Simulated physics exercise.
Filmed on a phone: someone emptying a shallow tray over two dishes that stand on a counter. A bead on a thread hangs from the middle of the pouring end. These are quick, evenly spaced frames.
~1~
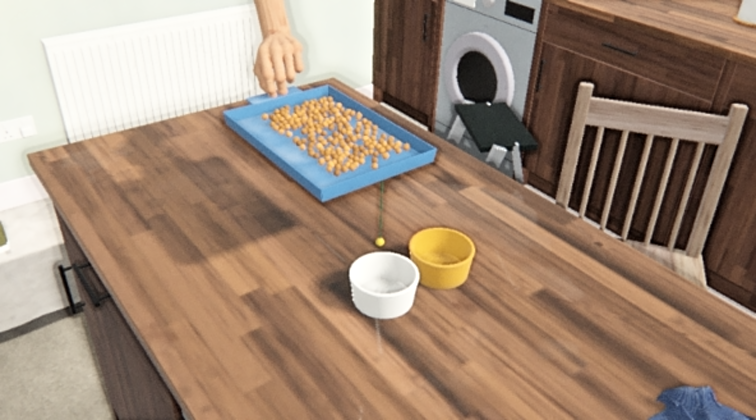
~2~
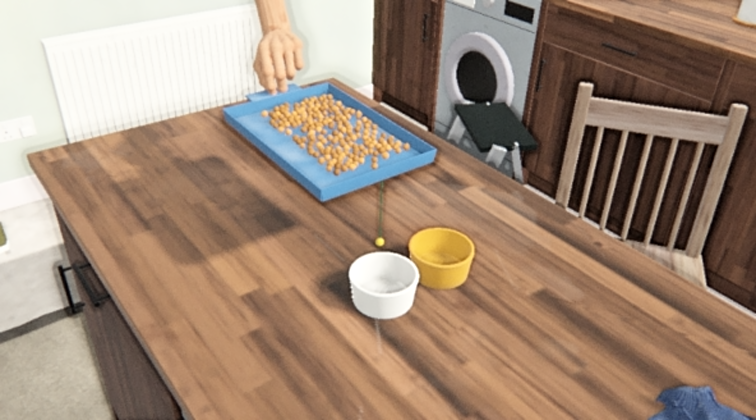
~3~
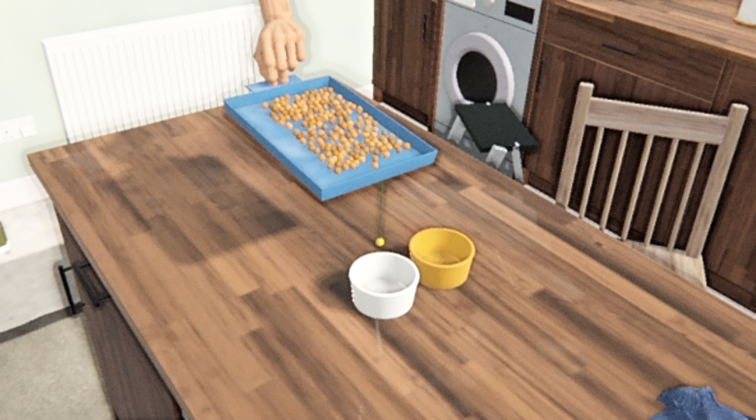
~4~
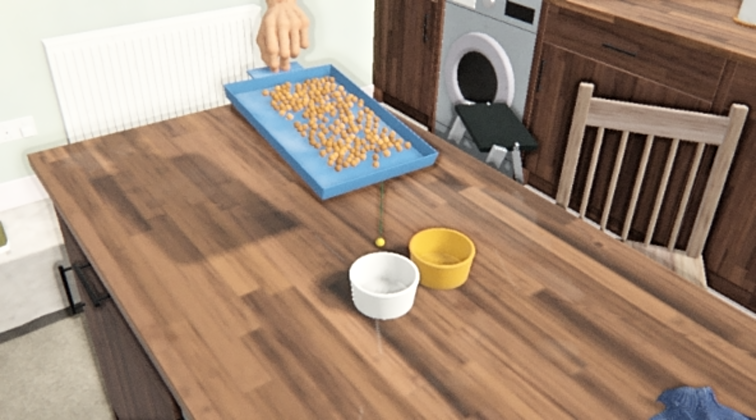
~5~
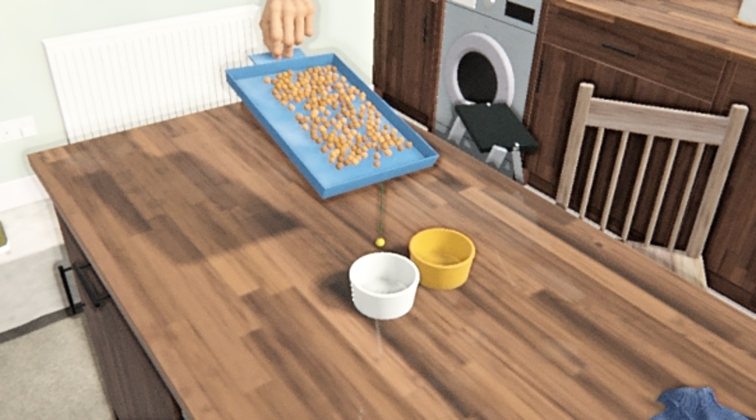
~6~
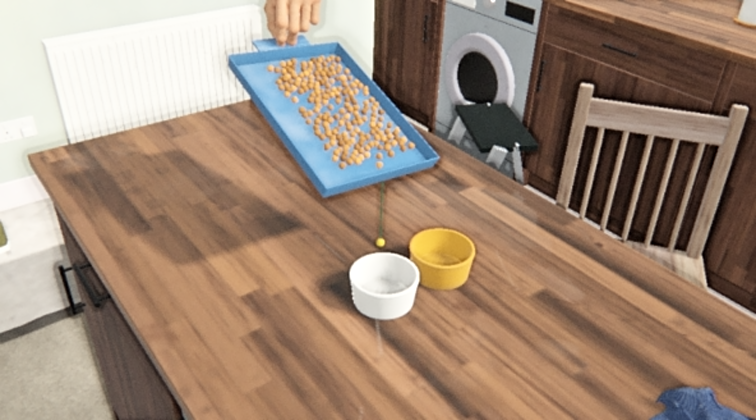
A hand raised the far end of a blue tray of roasted chickpeas a little, steadily steepening its slope toward a white dish and a yellow dish, which stayed still on the wooden counter.
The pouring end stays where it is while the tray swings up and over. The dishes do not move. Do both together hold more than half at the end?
They take the larger part between them.
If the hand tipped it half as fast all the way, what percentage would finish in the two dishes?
It comes to 90 per cent or so.
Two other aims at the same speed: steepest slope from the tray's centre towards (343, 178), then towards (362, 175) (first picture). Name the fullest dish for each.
First the left one, then left.
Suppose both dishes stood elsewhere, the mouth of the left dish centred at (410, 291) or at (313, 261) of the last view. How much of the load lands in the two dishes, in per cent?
Roughly 30 per cent, and 0 per cent.
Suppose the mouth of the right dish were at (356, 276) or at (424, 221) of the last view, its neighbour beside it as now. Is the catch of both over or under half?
One: Below a half. Two: Under half.
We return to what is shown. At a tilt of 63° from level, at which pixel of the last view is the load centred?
Near (400, 146).
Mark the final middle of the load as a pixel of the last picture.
Near (436, 271).
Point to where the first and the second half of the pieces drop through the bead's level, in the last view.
First near (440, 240), later near (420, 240).
Just after the last frame, tray tipped steeply; almost all on the tray; just a few in the right dish; just a few in the air.
A moment on, tray tipped right over; the larger part on the tray; just a few in the left dish; about a tenth in the right dish; just a few outside both; just a few in the air.
Further on, tray tipped past a quarter turn; about a tenth in the left dish; roughly two thirds in the right dish; roughly a quarter outside both.
When it is over, tray tipped past a quarter turn; about a tenth in the left dish; roughly two thirds in the right dish; roughly a quarter outside both.
